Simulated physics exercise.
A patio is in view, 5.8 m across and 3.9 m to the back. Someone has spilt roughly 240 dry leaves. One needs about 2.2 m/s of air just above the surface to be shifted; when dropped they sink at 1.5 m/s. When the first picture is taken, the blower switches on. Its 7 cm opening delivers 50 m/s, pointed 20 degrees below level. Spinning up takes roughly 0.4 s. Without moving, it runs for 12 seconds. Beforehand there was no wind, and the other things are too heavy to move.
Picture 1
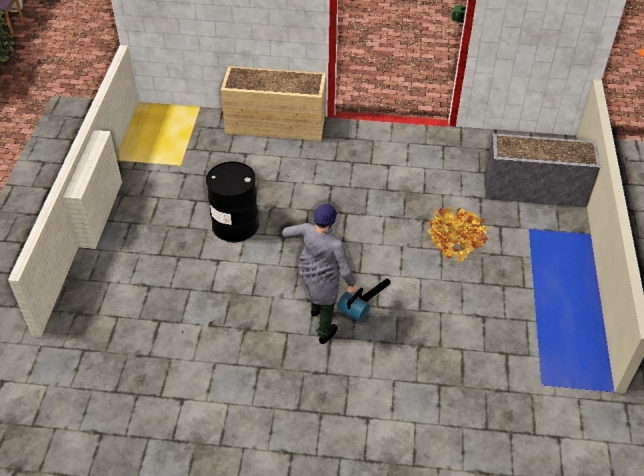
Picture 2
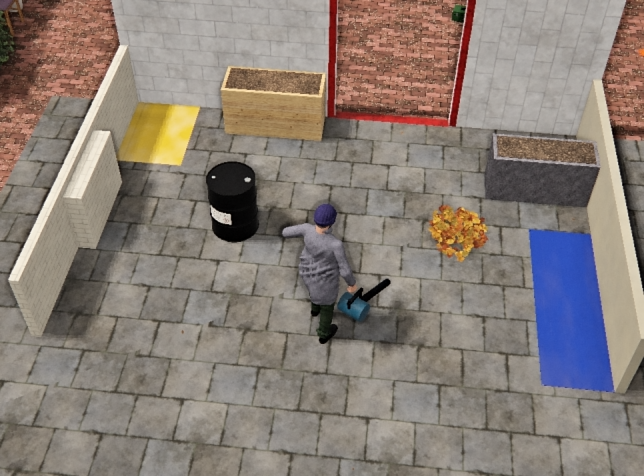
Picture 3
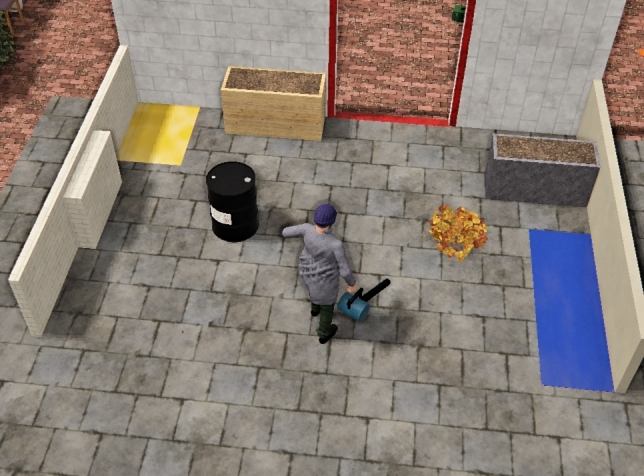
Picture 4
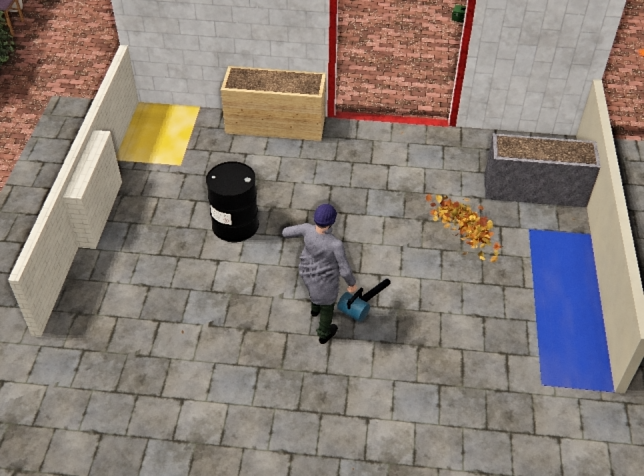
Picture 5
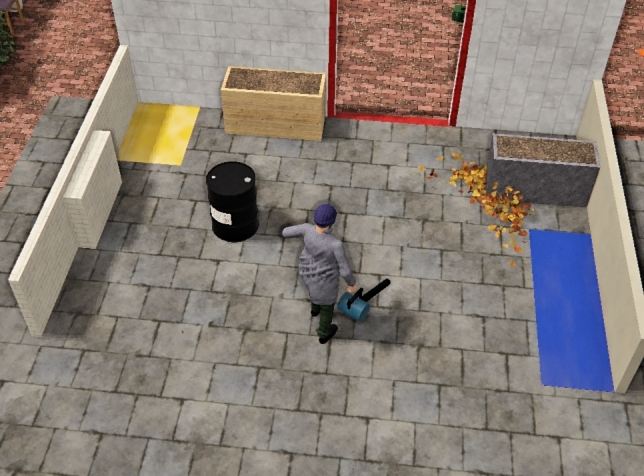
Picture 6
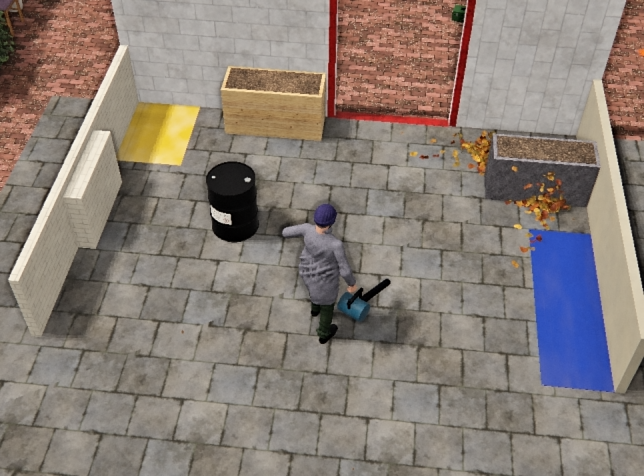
The clip shows a person in a grey coat standing still on a paved patio, holding a blower, while a pile of dry leaves first lies still, then spreads and slides right, scattering around the dark grey planter.
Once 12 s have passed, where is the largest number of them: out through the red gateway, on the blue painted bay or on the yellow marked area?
Most are at the blue one.
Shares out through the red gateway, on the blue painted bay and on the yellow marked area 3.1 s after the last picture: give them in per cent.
About 5 per cent red, 25 per cent blue and 0 per cent yellow.
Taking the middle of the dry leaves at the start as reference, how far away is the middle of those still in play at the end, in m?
Distance: Approx. 1.6 m.
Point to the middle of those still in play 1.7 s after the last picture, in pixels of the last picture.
(587, 208).
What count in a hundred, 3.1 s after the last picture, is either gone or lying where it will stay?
Estimated share: Near 60 %.
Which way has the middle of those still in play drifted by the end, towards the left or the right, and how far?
It shifted rightwards by roughly 1.6 m.
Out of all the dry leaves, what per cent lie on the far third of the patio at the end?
I'd put it at about 30 percent.
Then, 1.7 s after the last picture, 20 % are on the blue painted bay, 0 % on the yellow marked area and 6 % out through the red gateway; the middle of those still in play is near (587, 208); 45 % have settled or left.
Then, 3.1 s after the last picture, 23 % are on the blue painted bay, 0 % on the yellow marked area and 7 % out through the red gateway; the middle of those still in play is near (587, 208); 61 % have settled or left.
Then, 5.8 s after the last picture, 28 % are on the blue painted bay, 0 % on the yellow marked area and 9 % out through the red gateway; the middle of those still in play is near (587, 208); 73 % have settled or left.
Then, 11.2 s after the last picture, at the end, 31 % are on the blue painted bay, 0 % on the yellow marked area and 9 % out through the red gateway; the middle of those still in play is near (587, 208).
